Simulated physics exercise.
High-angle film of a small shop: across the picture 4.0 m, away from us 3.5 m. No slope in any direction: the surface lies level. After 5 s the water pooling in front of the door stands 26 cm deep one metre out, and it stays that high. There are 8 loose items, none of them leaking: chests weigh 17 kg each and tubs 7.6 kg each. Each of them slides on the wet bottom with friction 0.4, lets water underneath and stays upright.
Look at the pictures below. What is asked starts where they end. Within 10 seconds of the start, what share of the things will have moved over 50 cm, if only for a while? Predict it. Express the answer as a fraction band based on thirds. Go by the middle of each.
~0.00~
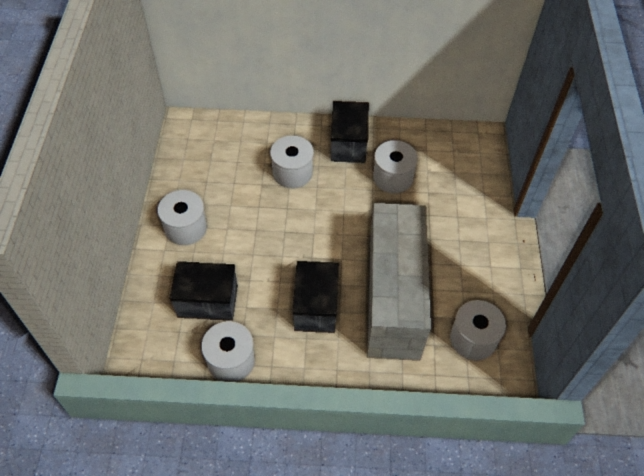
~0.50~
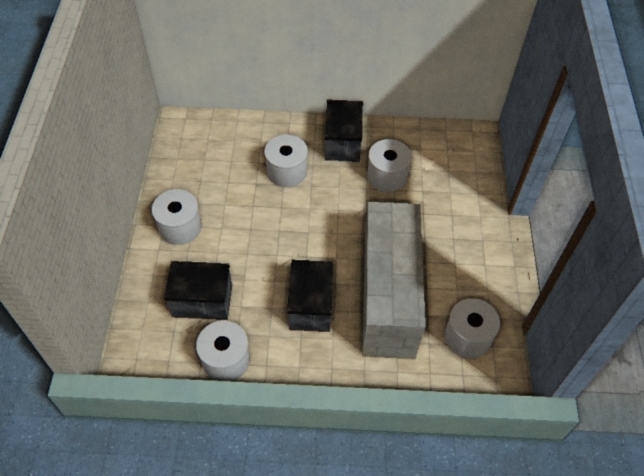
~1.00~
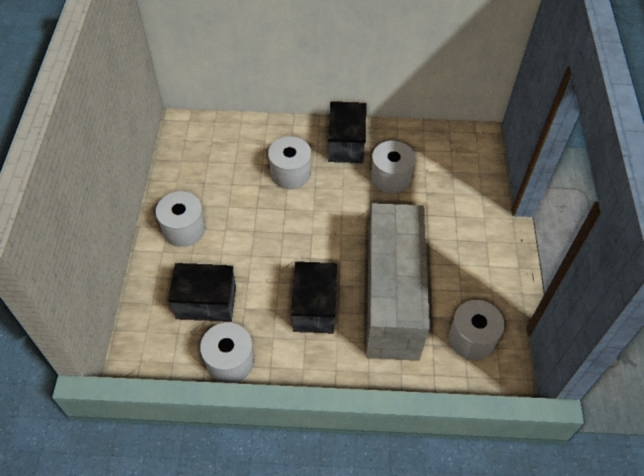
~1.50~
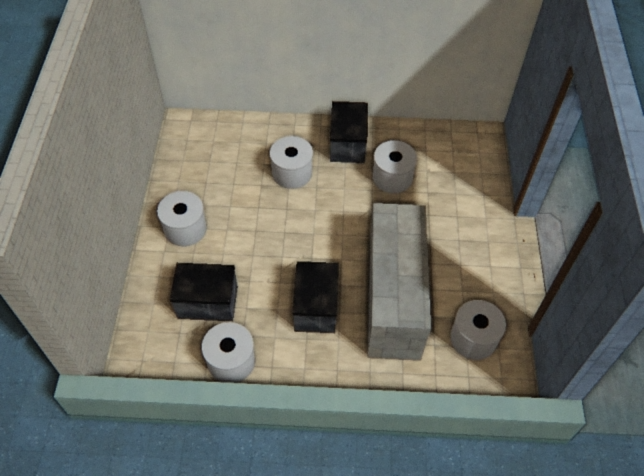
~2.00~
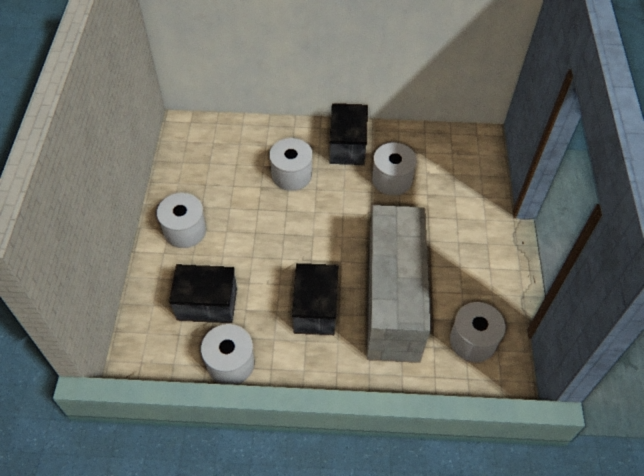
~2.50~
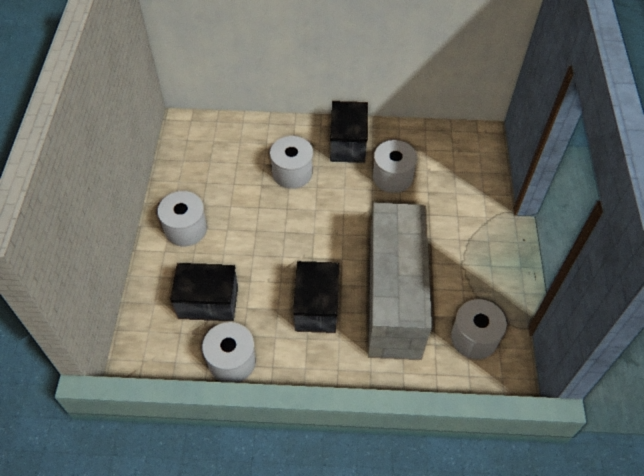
The band is at least two thirds.
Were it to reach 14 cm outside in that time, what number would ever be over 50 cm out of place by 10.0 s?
1.
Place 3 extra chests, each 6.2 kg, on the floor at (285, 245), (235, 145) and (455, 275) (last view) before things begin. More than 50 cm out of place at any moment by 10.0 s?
In turn: Within the mark, beyond the mark, beyond the mark.
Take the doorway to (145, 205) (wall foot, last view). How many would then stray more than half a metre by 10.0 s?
Result: 7 of them.
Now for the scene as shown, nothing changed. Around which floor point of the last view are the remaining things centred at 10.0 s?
Centre of the remaining things: Roughly (259, 307).
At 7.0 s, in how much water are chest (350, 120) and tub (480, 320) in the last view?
First roughly 8 cm, second roughly 11 cm.
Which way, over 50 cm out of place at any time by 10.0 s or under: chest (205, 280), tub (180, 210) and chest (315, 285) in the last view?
Taking them in turn, the first is beyond the limit, the second beyond the limit and the third within the limit.
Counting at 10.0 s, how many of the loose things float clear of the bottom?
It comes to 6.
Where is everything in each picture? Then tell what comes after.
A chest at (316, 287) rests on the ground; a tub at (481, 322), on the bottom; 0.0 m2 under water; 0 of 8 have shifted, in the first frame.
A chest at (311, 286) rests on the ground; a tub at (475, 320) rests on the ground; water covers 0.0 m2; 0 of 8 have shifted, in the second frame.
A chest at (315, 287), on the bottom; a tub at (479, 322) rests on the ground; water covers 0.0 m2; 0 of 8 have shifted, in the third frame.
A chest at (316, 287), on the bottom; a tub at (481, 322), on the bottom; 0.0 m2 under water; 0 of 8 have shifted, in the fourth frame.
A chest at (316, 289), on the bottom; a tub at (480, 324) rests on the ground; water covers 0.0 m2; 0 of 8 have shifted, in the fifth frame.
A chest at (317, 287) rests on the ground; a tub at (481, 321), on the bottom; 0.6 m2 under water; 0 of 8 have shifted, in the sixth frame.
After 3.5 s 0 of 8 are over 50 cm from their spots; 0 afloat.
After 4.5 s 0 of 8 are over 50 cm from their spots; 0 afloat.
After 7.0 s 3 of 8 are over 50 cm from their spots; 2 afloat.
After 10.0 s 7 of 8 are over 50 cm from their spots, and 7 have been at some point; 6 afloat.
